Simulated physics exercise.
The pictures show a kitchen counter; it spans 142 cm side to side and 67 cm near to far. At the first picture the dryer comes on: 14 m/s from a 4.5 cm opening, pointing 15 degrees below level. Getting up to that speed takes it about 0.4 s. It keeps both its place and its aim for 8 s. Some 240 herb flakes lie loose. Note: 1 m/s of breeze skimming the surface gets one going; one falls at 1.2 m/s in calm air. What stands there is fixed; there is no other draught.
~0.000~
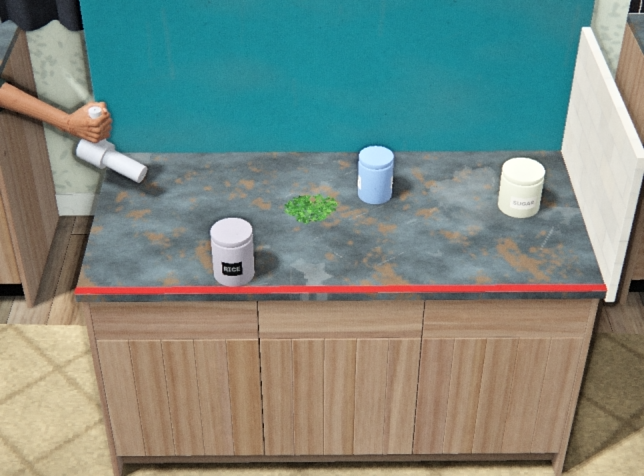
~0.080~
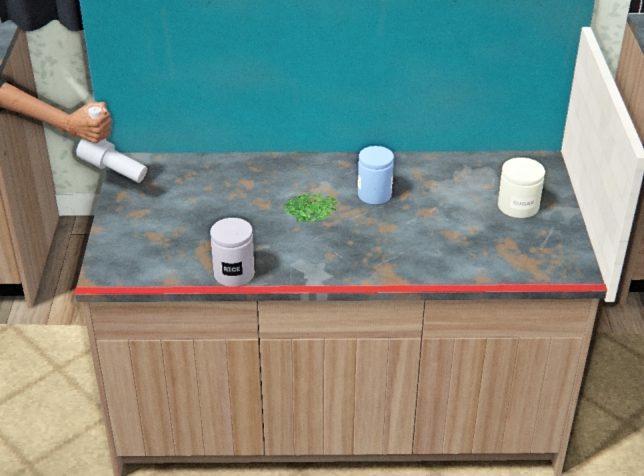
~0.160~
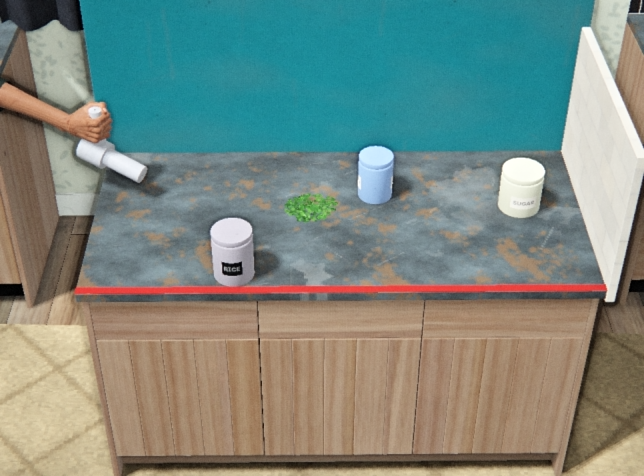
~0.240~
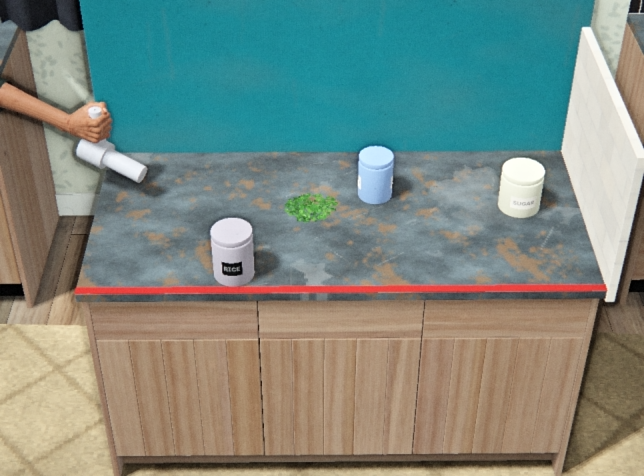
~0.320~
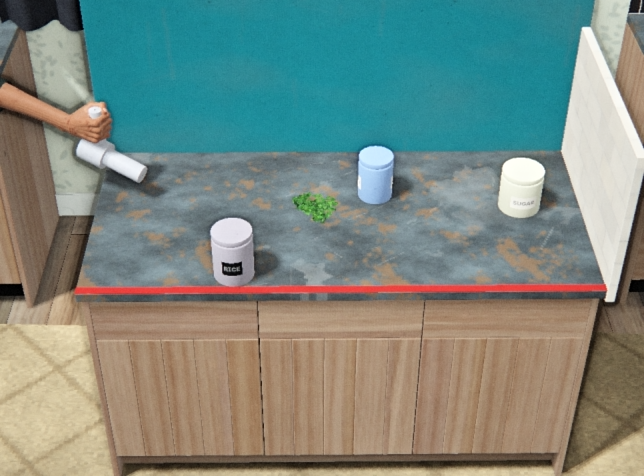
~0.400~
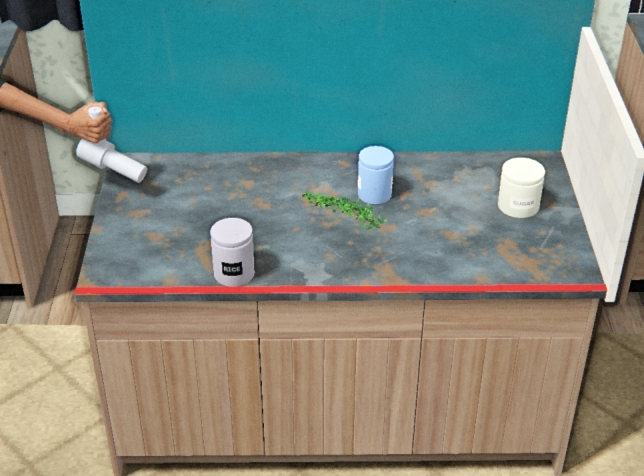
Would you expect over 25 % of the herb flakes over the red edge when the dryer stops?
The count there does not surpass a quarter.
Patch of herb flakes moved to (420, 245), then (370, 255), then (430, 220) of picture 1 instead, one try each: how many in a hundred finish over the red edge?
It goes 70 %, then 90 %, then 2 %.
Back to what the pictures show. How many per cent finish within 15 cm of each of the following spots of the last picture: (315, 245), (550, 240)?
0 %, 20 %.
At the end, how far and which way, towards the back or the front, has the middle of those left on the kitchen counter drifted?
Toward the rear, roughly 20 cm.
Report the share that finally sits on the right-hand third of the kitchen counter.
I'd estimate around 100 per cent.
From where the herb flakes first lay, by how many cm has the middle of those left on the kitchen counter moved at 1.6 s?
Around 80 cm from the start.
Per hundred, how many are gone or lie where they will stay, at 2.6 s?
That works out to some 25 %.
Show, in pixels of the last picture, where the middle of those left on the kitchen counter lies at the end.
Roughly at (566, 169).
After 1.6 s, 0 % are over the red edge; the middle of those still in play is near (576, 199); 16 % have settled or left.
After 2.6 s, 0 % are over the red edge; the middle of those still in play is near (569, 176); 24 % have settled or left.
After 4.4 s, 0 % are over the red edge; the middle of those still in play is near (567, 173); 38 % have settled or left.
After 8.0 s, at the end, 0 % are over the red edge; the middle of those still in play is near (566, 169).
